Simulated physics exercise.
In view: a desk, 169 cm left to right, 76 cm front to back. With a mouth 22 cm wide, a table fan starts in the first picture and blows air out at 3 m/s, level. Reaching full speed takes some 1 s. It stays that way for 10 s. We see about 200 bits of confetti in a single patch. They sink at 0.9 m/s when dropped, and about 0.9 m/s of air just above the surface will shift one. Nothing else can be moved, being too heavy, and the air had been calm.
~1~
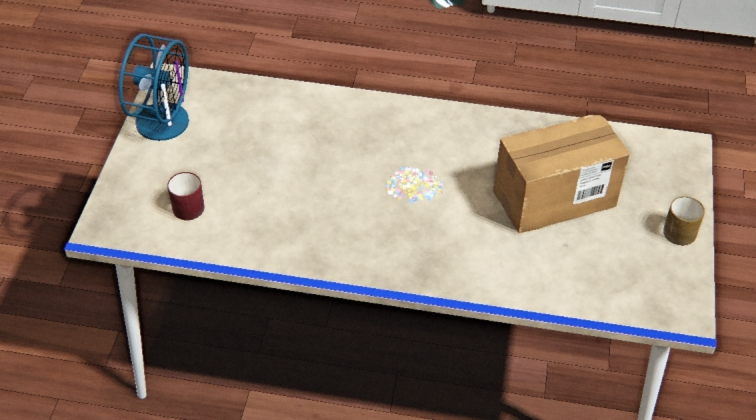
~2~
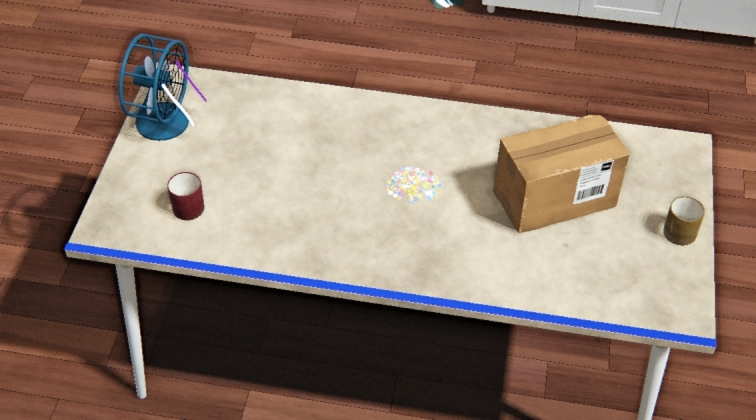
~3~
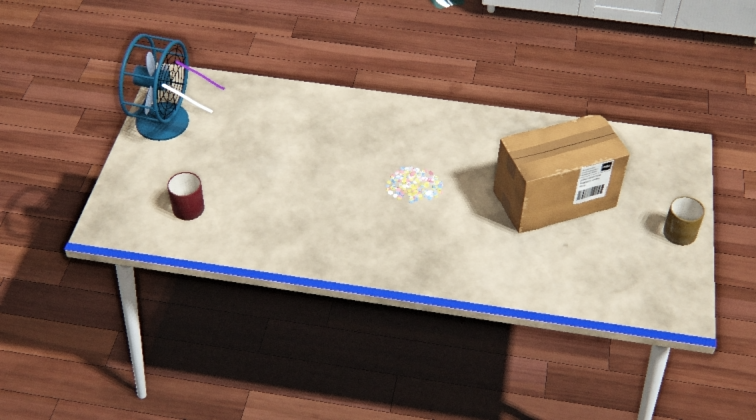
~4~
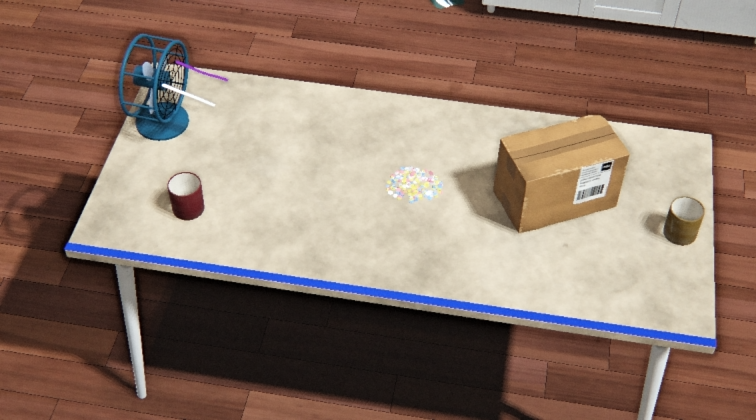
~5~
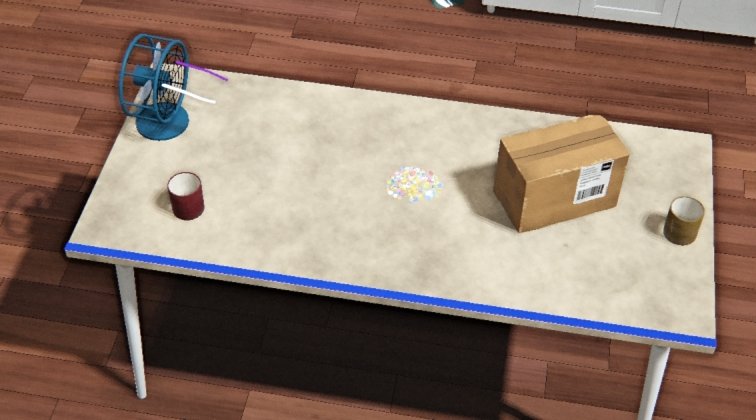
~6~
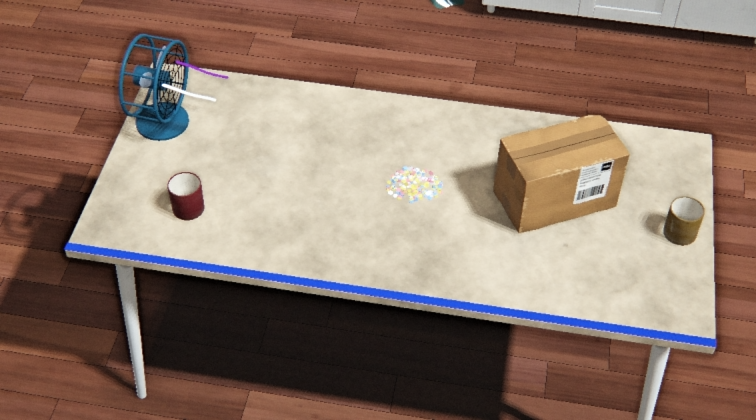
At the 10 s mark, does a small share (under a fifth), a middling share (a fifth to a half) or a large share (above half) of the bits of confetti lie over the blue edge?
A large share.
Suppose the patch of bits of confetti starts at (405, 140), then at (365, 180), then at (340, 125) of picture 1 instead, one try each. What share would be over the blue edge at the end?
Try by try: About 0 per cent, 90 per cent and 0 per cent.
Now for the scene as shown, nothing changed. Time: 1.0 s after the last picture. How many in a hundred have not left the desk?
Some 40 percent are still there.
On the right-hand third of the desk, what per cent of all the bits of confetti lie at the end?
About 0 percent.
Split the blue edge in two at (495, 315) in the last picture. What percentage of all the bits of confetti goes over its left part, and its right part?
My take is close to 5 percent on the left side and near 70 percent on the right.
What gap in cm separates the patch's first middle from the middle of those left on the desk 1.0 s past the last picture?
It works out to close to 25 cm.
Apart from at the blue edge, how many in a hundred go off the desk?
My best guess is roughly 20 %.
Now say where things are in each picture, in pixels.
The middle of the bits of confetti is near (415, 182), none has stirred yet and the mouth of the table fan is at (155, 79), in the first picture.
The middle of the bits of confetti is near (415, 182), none has stirred yet and the blue edge is centred on (380, 297), in the second picture.
The middle of the bits of confetti is near (415, 182), none has stirred yet, the top of a box is at (565, 146) and the top of a mug is at (184, 184), in the third picture.
The middle of the bits of confetti is near (415, 182) and none has stirred yet, in the fourth picture.
The middle of the bits of confetti is near (415, 182) and none has stirred yet, in the fifth picture.
The middle of the bits of confetti is near (415, 182) and none has stirred yet, in the sixth picture.
Then, 1.0 s after the last picture, 91 % are on the move or not yet settled, 49 % are over the blue edge; the middle of those still in play is near (491, 234).
Then, 2.2 s after the last picture, 6 % are on the move or not yet settled, 76 % are over the blue edge.
Then, 4.6 s after the last picture, 2 % are on the move or not yet settled, 78 % are over the blue edge.
Then, 9.1 s after the last picture, at the end, 79 % are over the blue edge.
